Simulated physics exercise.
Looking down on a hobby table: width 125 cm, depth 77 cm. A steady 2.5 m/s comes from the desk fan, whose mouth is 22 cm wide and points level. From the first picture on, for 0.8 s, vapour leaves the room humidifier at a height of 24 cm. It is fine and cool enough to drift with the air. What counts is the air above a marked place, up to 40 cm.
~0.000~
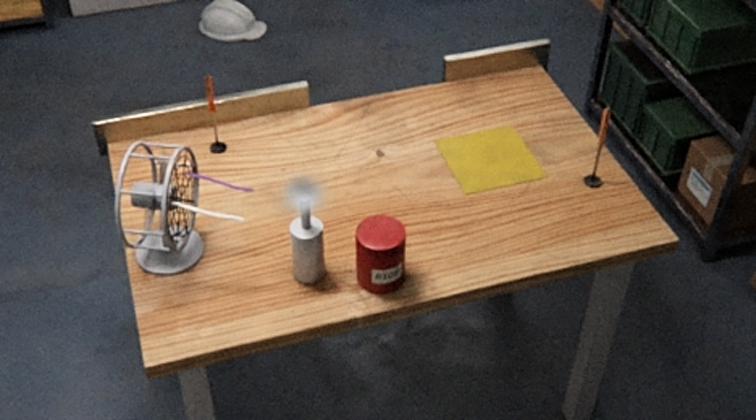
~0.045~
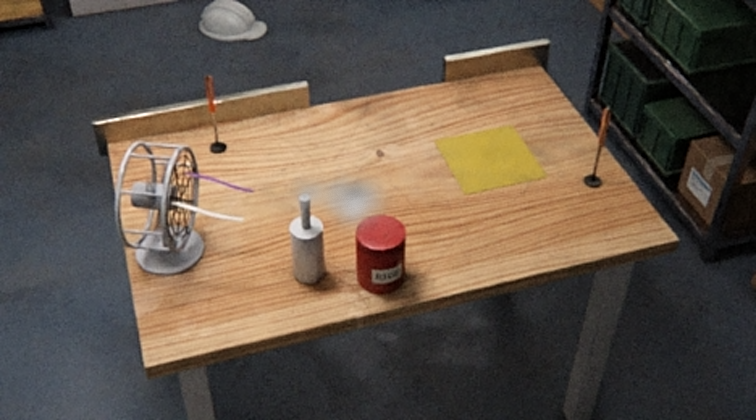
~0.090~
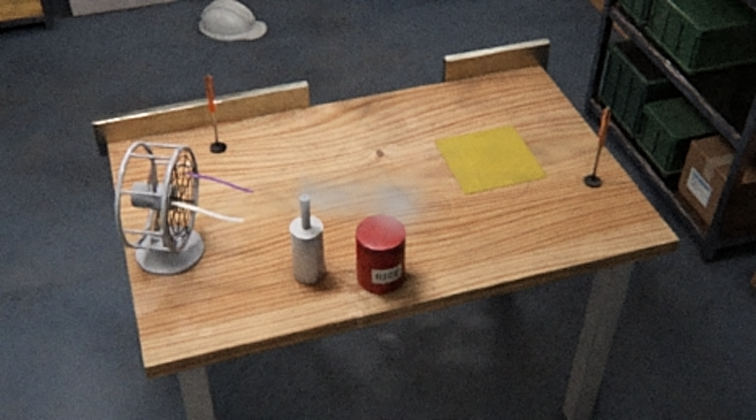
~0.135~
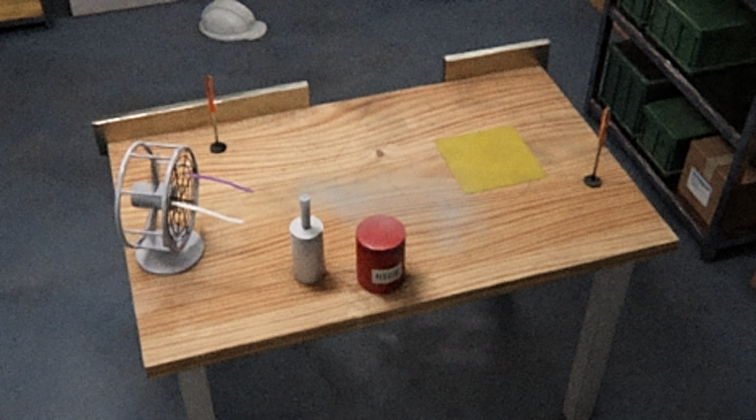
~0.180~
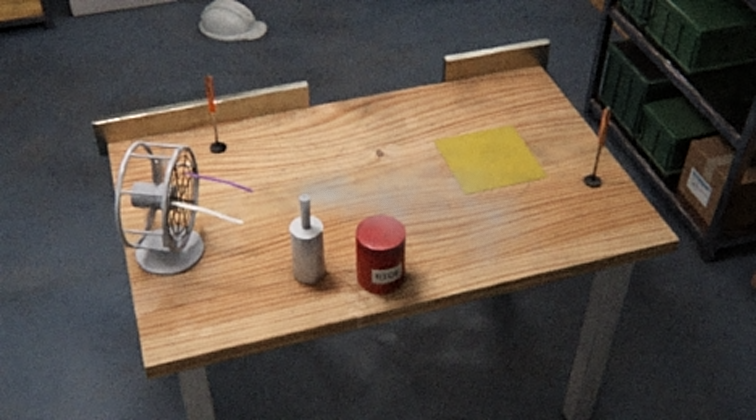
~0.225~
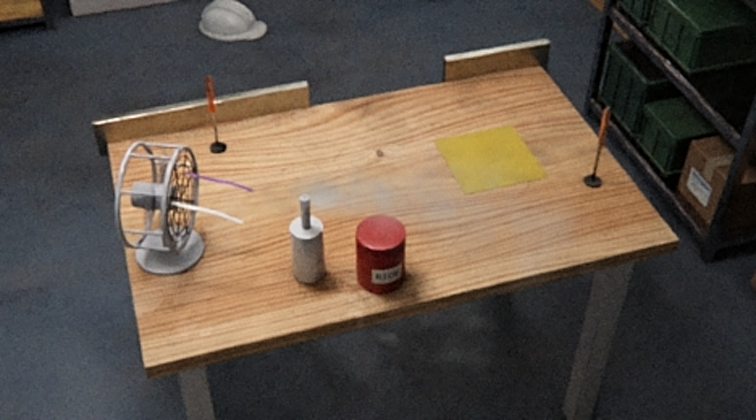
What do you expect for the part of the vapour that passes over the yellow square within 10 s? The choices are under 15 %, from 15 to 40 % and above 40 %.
The share reaching it is under 15 %.
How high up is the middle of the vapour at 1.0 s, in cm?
About 26 cm.
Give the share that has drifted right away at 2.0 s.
Near 90 %.
By 1.0 s we count, 0 % has passed over the yellow square, with 56 % still about or yet to come, and the middle of the rest is near (626, 217).
By 2.0 s we count, 0 % has passed over the yellow square, with 8 % still about or yet to come.
By 4.0 s we count, 0 % has passed over the yellow square, with 0 % still about or yet to come.
By 10.0 s we count, 0 % has passed over the yellow square, with 0 % still about or yet to come.
